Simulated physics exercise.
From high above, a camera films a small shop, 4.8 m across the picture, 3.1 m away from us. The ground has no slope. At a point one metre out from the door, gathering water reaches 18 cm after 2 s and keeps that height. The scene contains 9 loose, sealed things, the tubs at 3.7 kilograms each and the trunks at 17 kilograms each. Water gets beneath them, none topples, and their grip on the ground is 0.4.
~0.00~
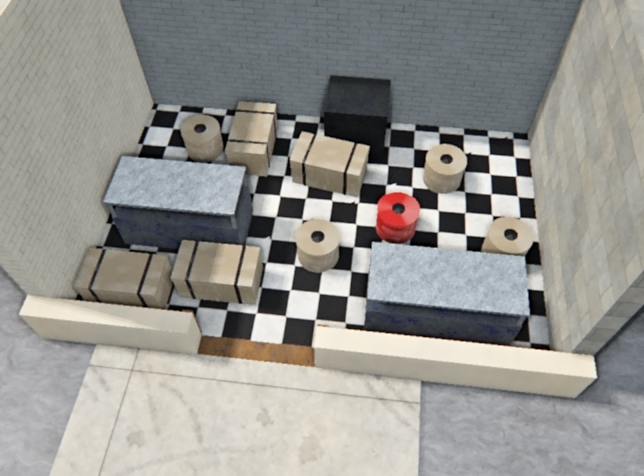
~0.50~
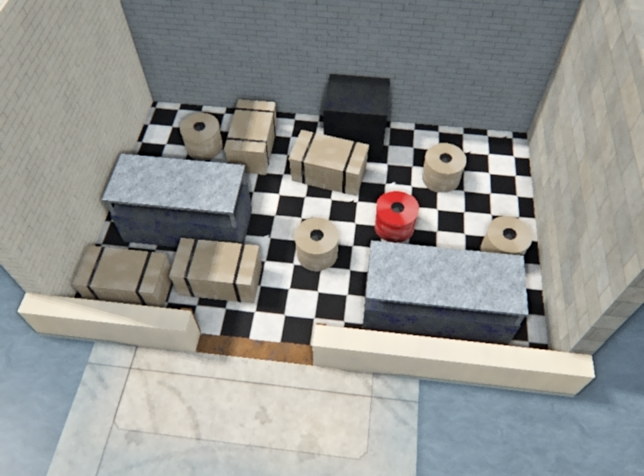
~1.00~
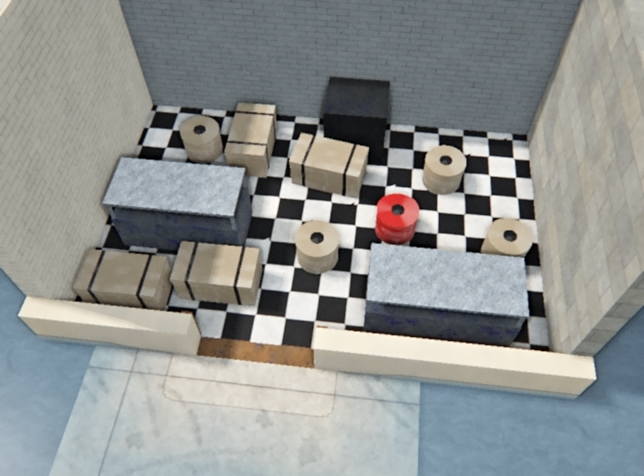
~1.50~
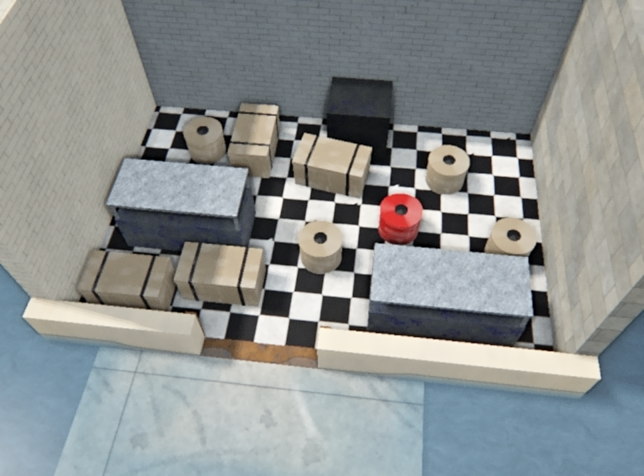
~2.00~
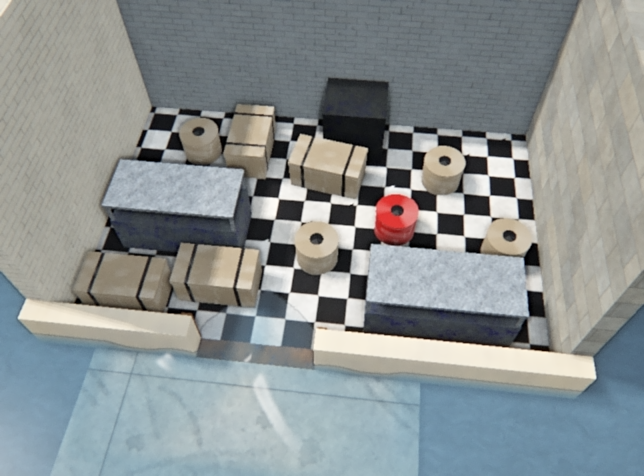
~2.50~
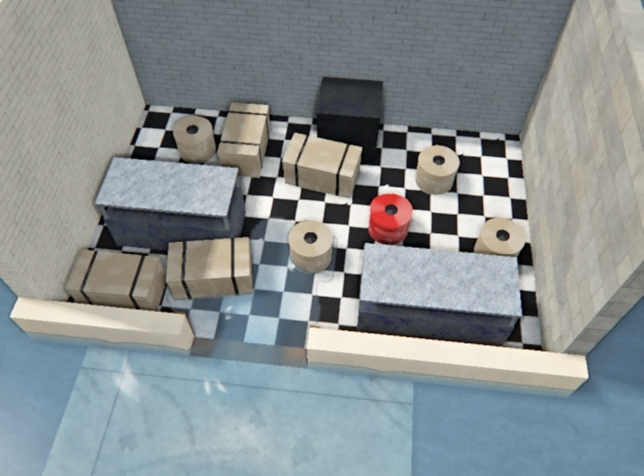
A small shop with a black-and-white checkered floor, grey back wall and open doorway is seen from high above, beyond its low front wall. A red tub sits right of centre among tan drums and strapped boxes, with two blue-grey counters and a black box at the back. Bluish water spreads over the paving outside, then enters through the doorway, while the view shifts slightly.
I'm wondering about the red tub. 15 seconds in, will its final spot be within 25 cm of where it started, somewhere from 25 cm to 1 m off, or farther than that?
Distance covered: Moderate.
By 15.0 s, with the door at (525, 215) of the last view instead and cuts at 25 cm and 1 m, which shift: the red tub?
In that case the red tub would have gone a great distance.
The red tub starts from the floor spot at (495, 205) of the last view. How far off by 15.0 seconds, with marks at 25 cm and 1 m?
Result: It drifts a great deal.
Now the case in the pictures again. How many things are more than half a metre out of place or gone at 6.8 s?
Answer: 3.
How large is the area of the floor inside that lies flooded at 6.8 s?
Close to 12.0 m2, I'd say.
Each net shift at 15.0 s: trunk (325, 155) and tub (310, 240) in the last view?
In that order: 80 cm, 200 cm.
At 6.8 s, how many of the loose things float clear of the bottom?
At that moment it comes to 7.
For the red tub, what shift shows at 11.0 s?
Roughly 40 cm.
After 3.5 s the red tub is near (404, 203), 0.2 m from its start, aground; 1 afloat.
After 6.8 s the red tub is near (513, 208), 1.3 m from its start, afloat; 7 afloat.
After 11.0 s the red tub is near (419, 229), 0.4 m from its start, afloat; 9 afloat.
After 15.0 s the red tub is near (436, 199), 0.5 m from its start, afloat; 9 afloat.
